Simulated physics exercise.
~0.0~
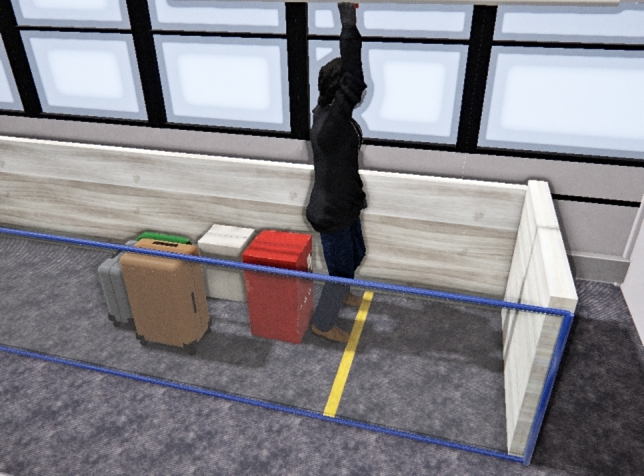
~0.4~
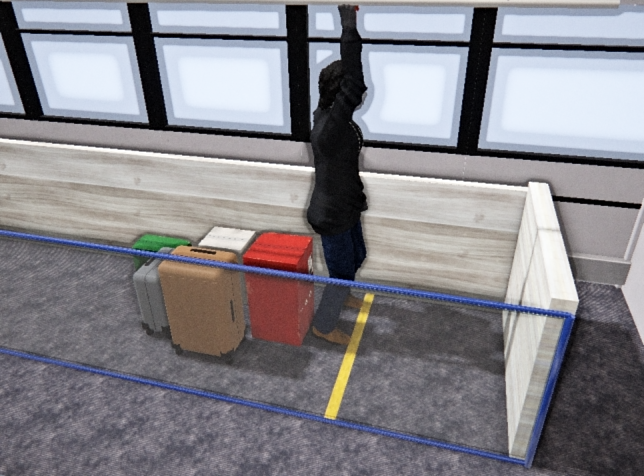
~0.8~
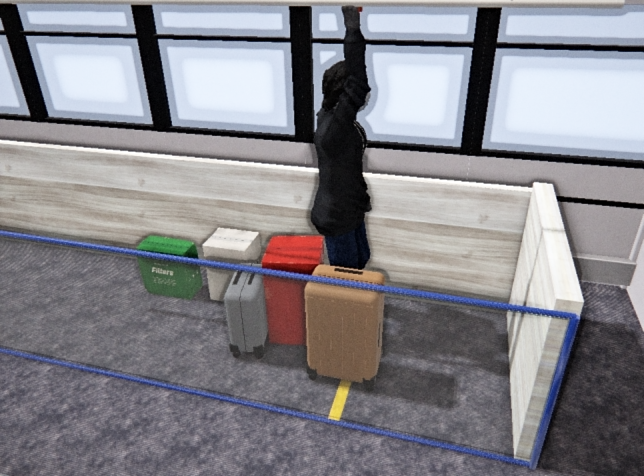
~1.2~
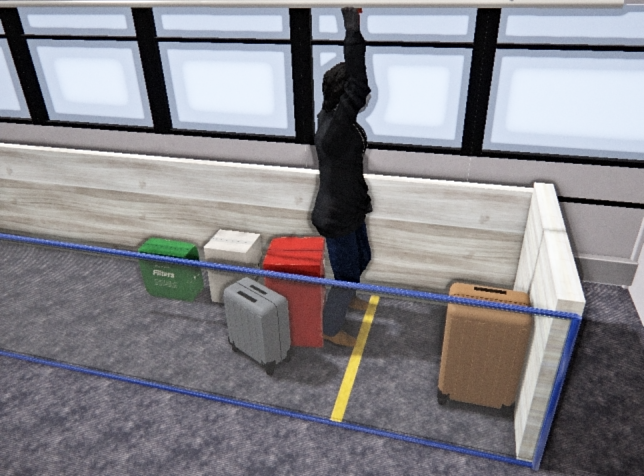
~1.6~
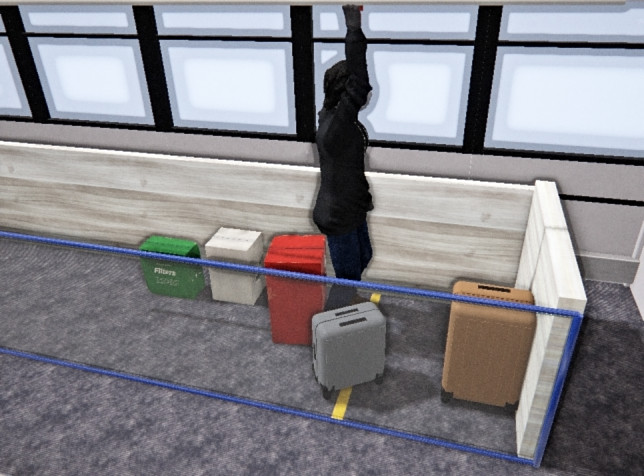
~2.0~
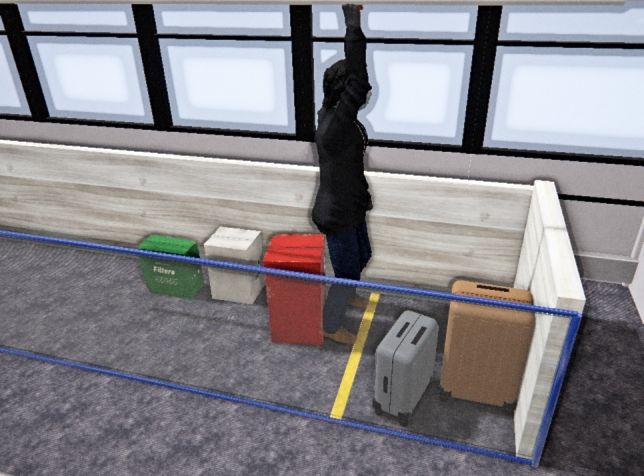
Shuttle luggage bay with brown and grey suitcases rolling right across a yellow line, stopping upright beyond it as a traveller stands.
